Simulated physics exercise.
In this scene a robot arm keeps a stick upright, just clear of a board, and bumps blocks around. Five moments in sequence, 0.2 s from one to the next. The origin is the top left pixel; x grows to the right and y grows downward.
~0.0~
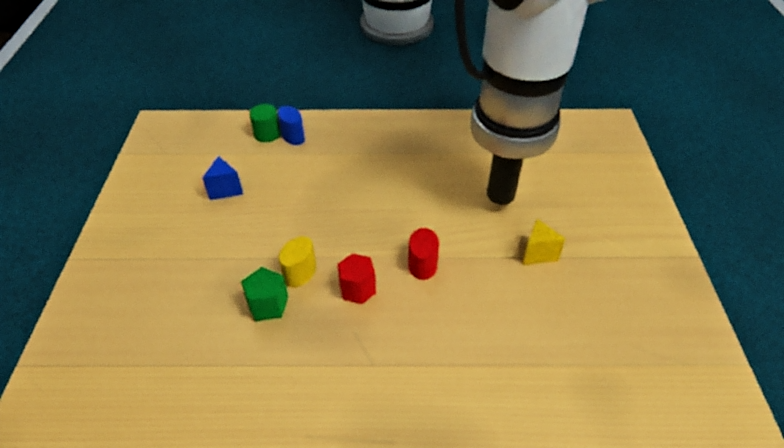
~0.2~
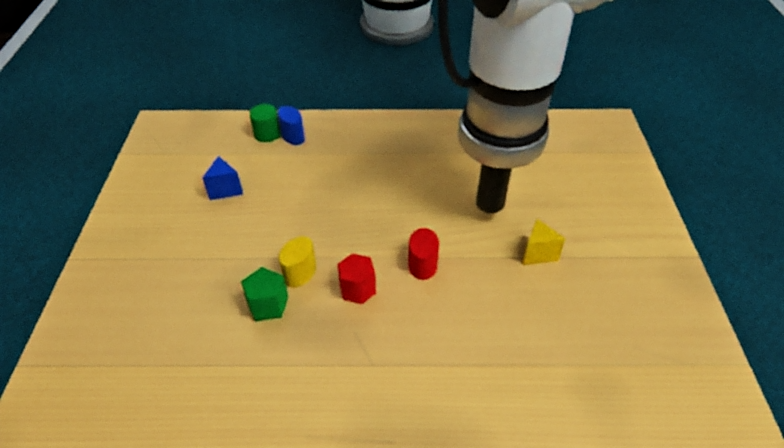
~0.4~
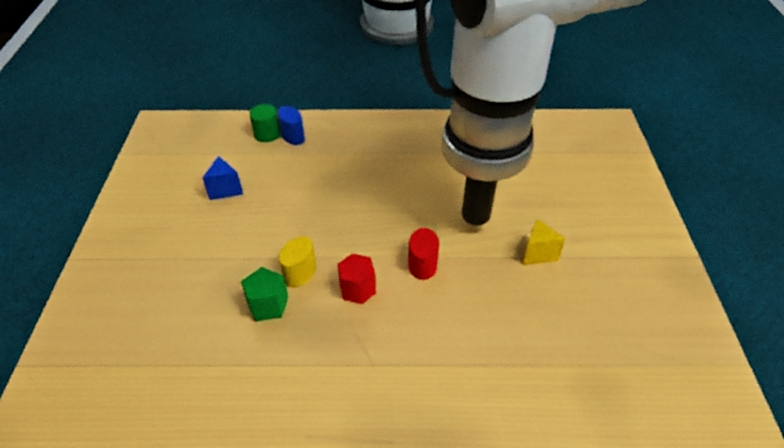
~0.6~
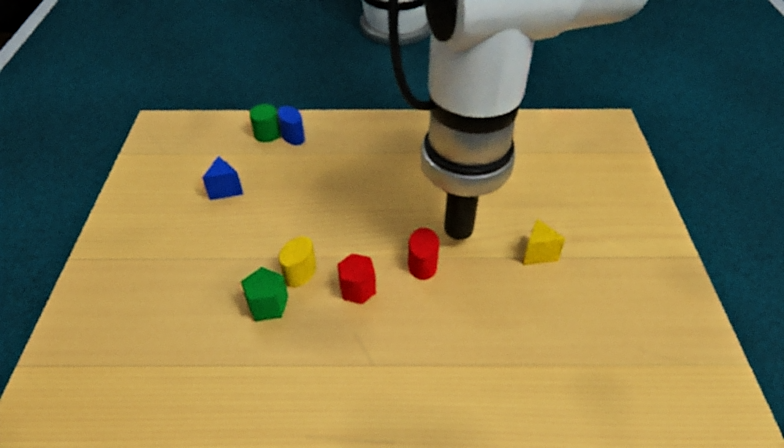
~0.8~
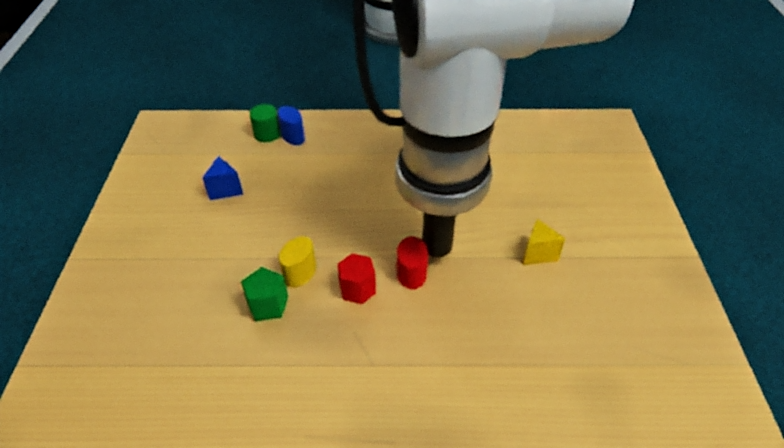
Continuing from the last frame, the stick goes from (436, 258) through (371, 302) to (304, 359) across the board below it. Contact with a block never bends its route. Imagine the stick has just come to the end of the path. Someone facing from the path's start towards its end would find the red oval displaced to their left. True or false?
My answer: True.
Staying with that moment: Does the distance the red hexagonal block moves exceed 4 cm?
Answer: No.
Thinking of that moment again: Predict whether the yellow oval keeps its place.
If the stick follows that path, the yellow oval stays in its place.
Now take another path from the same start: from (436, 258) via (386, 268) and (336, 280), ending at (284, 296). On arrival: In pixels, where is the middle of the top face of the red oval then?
When the path ends, it will be at (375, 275).
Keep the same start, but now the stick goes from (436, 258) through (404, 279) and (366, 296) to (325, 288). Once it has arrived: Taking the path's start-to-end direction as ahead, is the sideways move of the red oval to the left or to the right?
Taking start-to-end as forward, the block's sideways shift goes to the left.
What follows on the original path. One third of the way, stick at (392, 275); red hexagonal block at (336, 274), turned 50° clockwise; red oval at (371, 287), turned 30° anticlockwise.
Two thirds of the way, stick at (348, 308); red hexagonal block at (322, 276), turned 85° clockwise; red oval at (336, 326), turned 75° anticlockwise.
At the end, stick at (302, 348); green pentagonal block still; yellow oval still; red hexagonal block at (322, 277), turned 85° clockwise; red oval at (310, 370), turned 145° anticlockwise.
